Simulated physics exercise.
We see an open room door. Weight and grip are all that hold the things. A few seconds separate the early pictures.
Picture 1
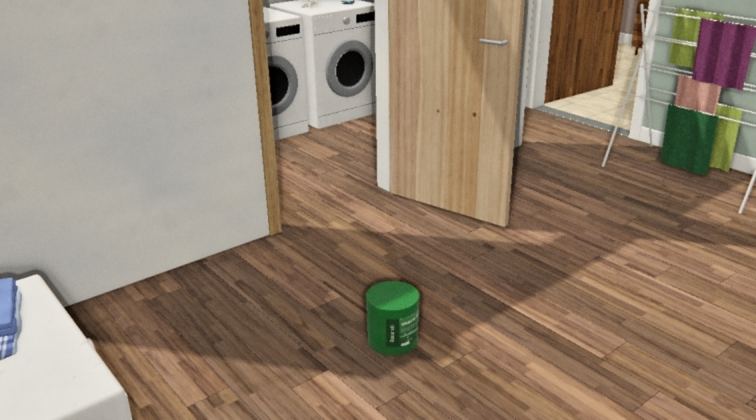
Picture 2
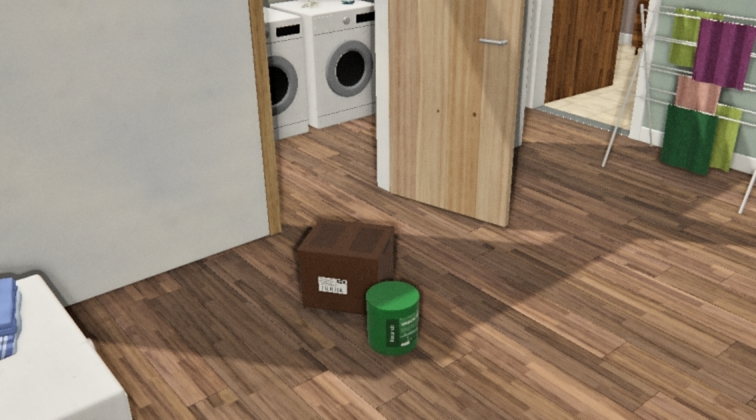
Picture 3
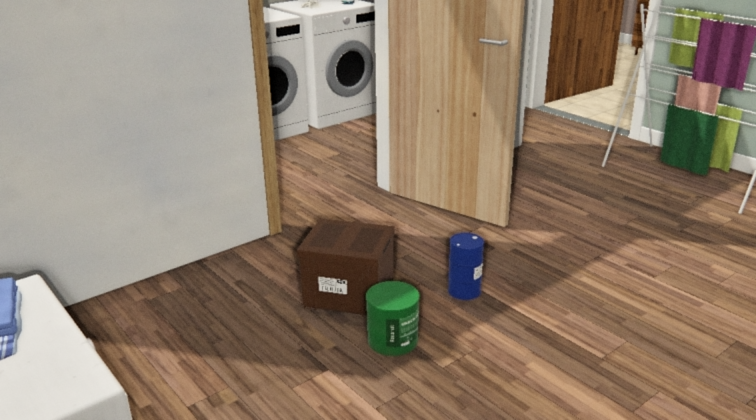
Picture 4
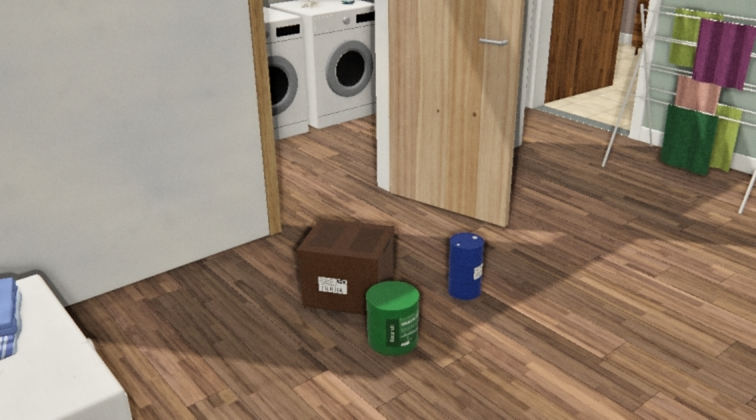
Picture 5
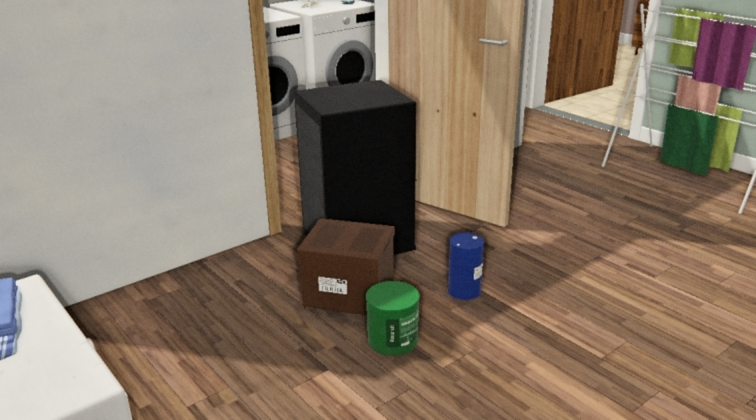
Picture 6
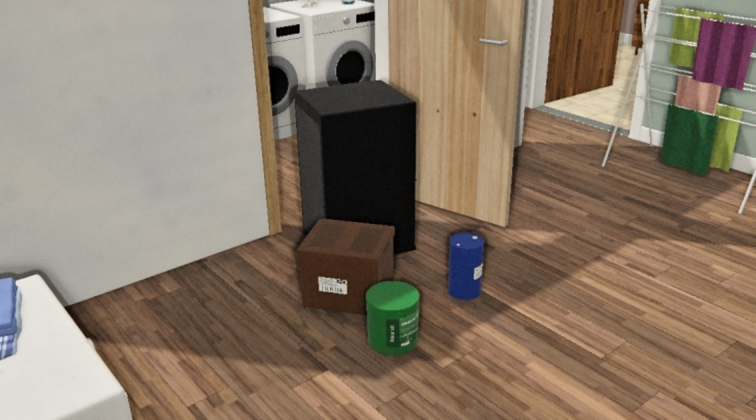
In this clip, a green pail sits on a wooden floor near a wide-open door; a brown tote appears behind it, then a blue canister to the right, then a tall black appliance behind the tote, while the door stays still.
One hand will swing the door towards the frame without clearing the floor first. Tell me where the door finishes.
It finishes still partly open.
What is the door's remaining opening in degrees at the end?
Some 60° open.
Then, 0.40 s past the last view, open by 97°.
Then, 0.70 s past the last view, open by 85°.
Then, 0.90 s past the last view, open by 75°.
Then, 1.10 s past the last view, open by 66°.
Finally, open by 61°; all 4 still in place. Final places as the last picture's camera would see them, black appliance near (356, 172).
